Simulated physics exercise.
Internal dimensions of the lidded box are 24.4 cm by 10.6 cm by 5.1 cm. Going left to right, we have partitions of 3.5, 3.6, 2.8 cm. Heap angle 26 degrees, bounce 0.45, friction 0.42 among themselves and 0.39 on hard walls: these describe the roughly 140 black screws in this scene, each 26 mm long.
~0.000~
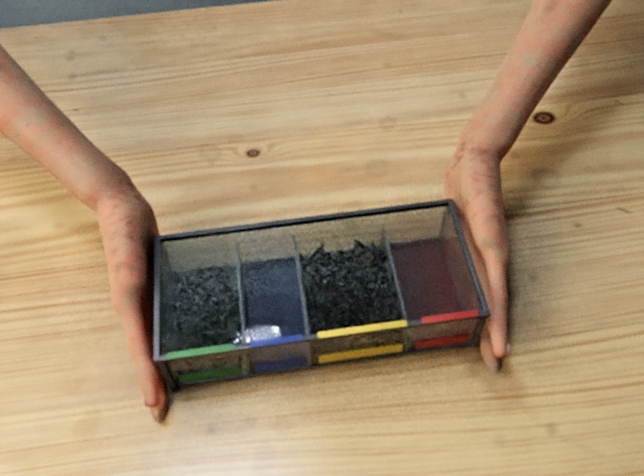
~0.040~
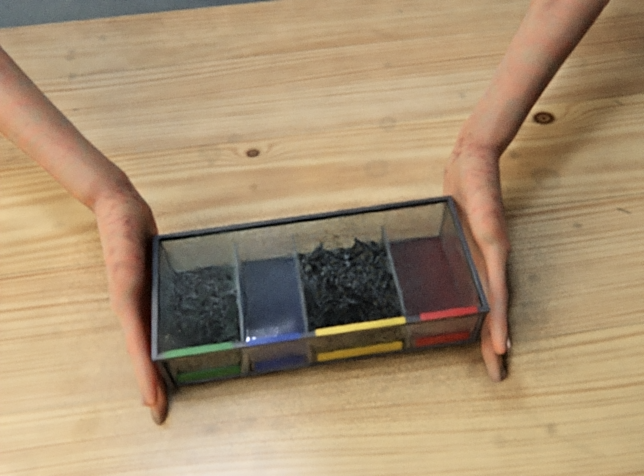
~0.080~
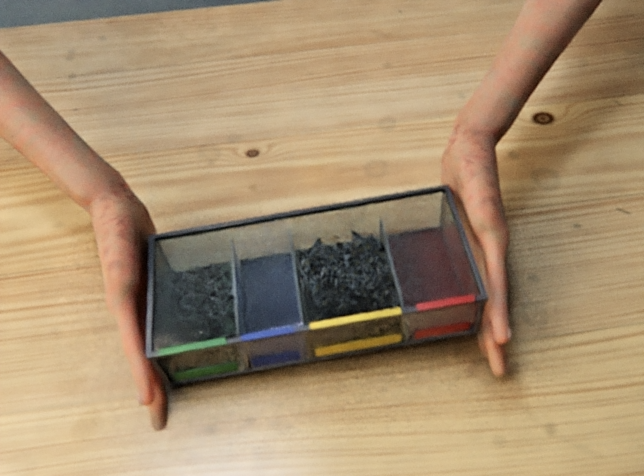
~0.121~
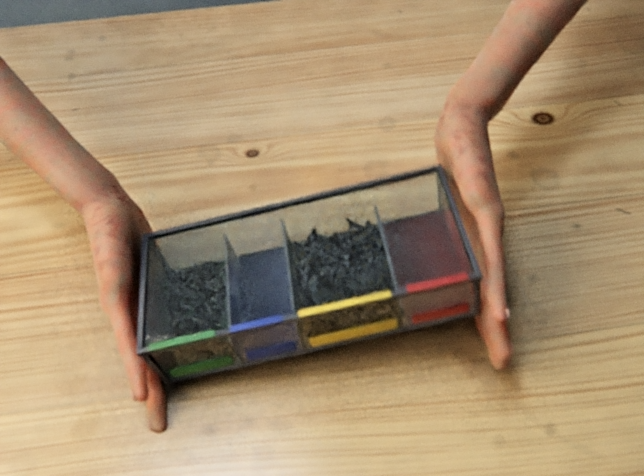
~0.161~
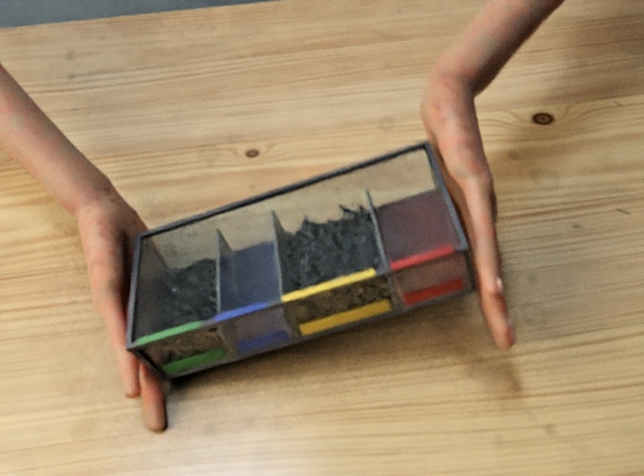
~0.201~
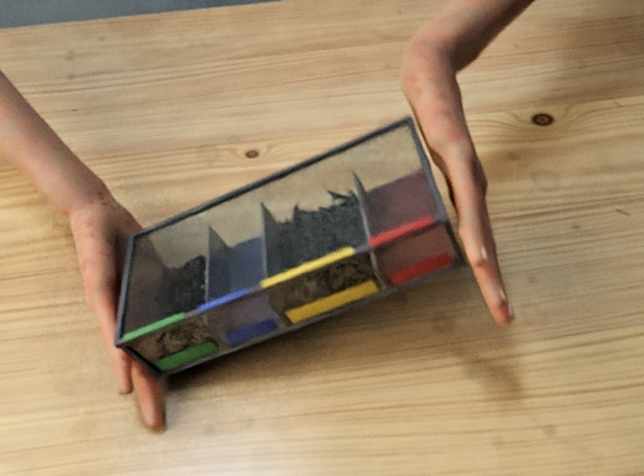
Two hands hold a clear, dark-edged box by its ends above a pale, knotted wooden table, seen from above by a still camera. Its four compartments are marked green, blue, yellow and red from left to right, with heaps of small black pieces in the green and yellow ones. Level at first, the box tilts slowly, then faster, as the right hand raises its end and the left stays low.
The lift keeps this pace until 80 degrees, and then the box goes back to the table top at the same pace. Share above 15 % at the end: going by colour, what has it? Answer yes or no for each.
Red: No, blue: No, green: Yes, yellow: Yes.
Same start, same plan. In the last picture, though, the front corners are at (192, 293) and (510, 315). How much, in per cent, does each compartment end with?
Red = 30 %, blue = 5 %, green = 20 %, yellow = 40 %.
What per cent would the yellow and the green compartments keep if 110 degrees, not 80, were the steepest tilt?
Yellow: 55; green: 45 (per cent).
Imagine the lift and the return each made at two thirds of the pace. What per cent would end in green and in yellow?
Per cent held - green: 40, yellow: 55.
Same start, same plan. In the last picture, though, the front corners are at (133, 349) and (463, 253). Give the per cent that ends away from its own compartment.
In that case some 15 per cent.
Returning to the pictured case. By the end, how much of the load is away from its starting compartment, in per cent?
My estimate is some 10 per cent.
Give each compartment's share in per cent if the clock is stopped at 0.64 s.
Red = 0, blue = 5, green = 35, yellow = 60 (per cent).
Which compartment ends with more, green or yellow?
The yellow compartment ends up with more.
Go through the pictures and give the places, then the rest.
In the first frame, box tilt 0 degrees, front corners at (160, 357) and (484, 312); green 35 %, yellow 65 %.
In the second frame, box tilt 1 degrees, front corners at (158, 356) and (483, 308).
In the third frame, box tilt 5 degrees, front corners at (153, 353) and (481, 296), lowest corner left back.
In the fourth frame, box tilt 10 degrees, front corners at (143, 349) and (475, 274), lowest corner left back.
In the fifth frame, box tilt 17 degrees, front corners at (132, 345) and (462, 246), lowest corner left back.
In the sixth frame, box tilt 24 degrees, front corners at (121, 341) and (441, 217), lowest corner left back; green 35 %, yellow 65 %. Its pace works out near 170 degrees a second.
Then, at 0.64 s, tilt 78 degrees; blue 5 %, green 35 %, yellow 60 %.
Then, at 0.94 s, tilt 31 degrees; blue 5 %, green 40 %, yellow 55 %.
After 1.33 s, tilt 0 degrees; blue 5 %, green 40 %, yellow 55 %.
In the end, at 2.0 s, red 0 %, blue 5 %, green 40 %, yellow 55 %.
